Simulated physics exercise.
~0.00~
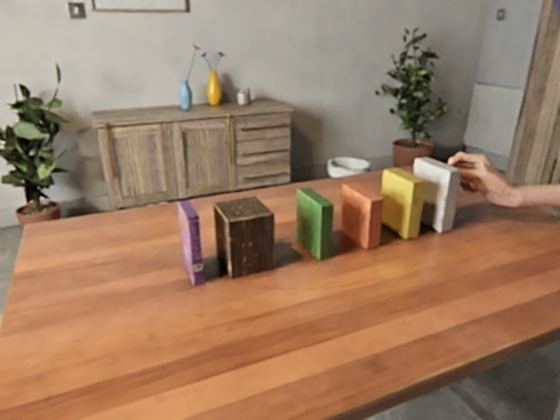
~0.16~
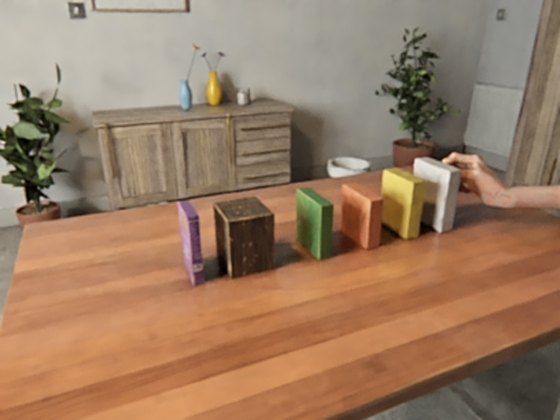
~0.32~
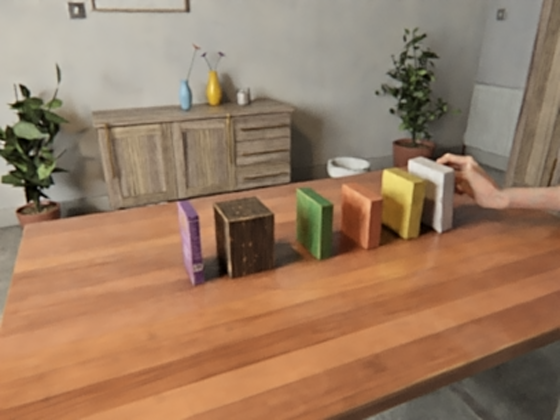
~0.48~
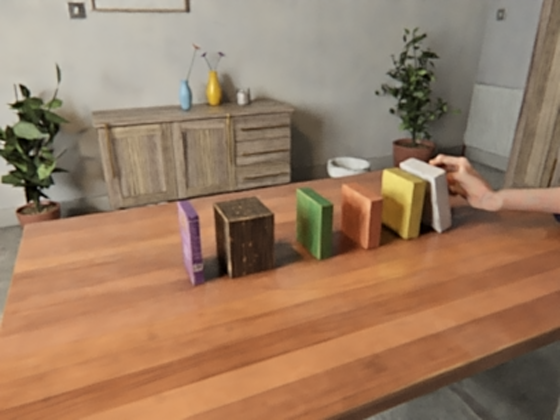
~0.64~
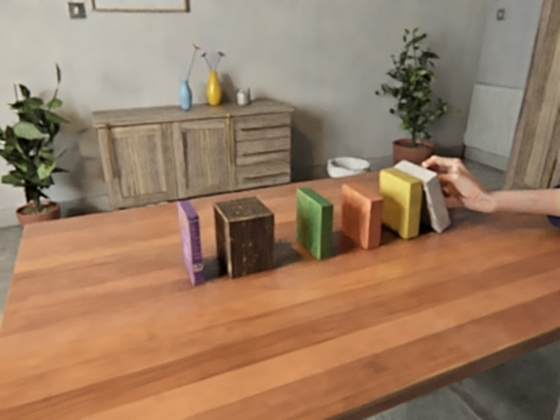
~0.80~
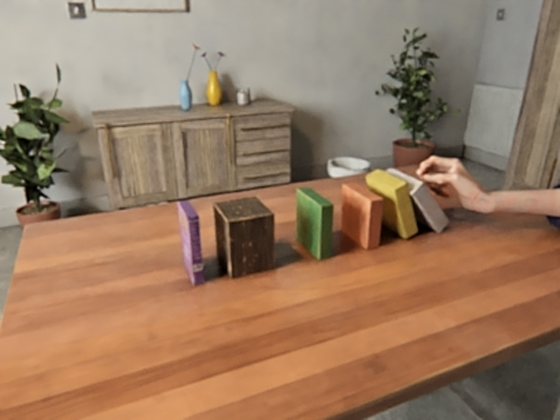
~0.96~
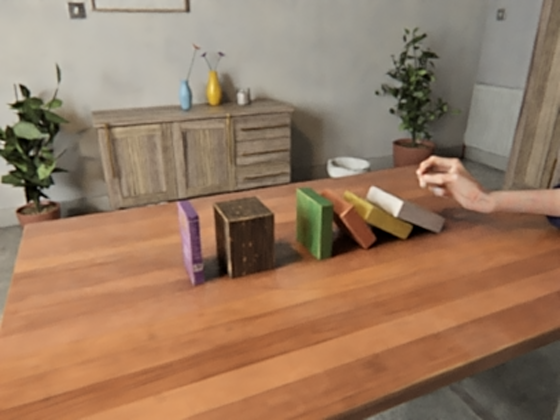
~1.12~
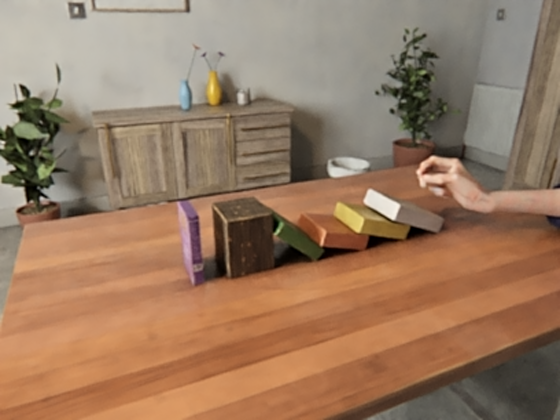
A hand tips the white block left, toppling yellow, orange and green ones against the standing black block.
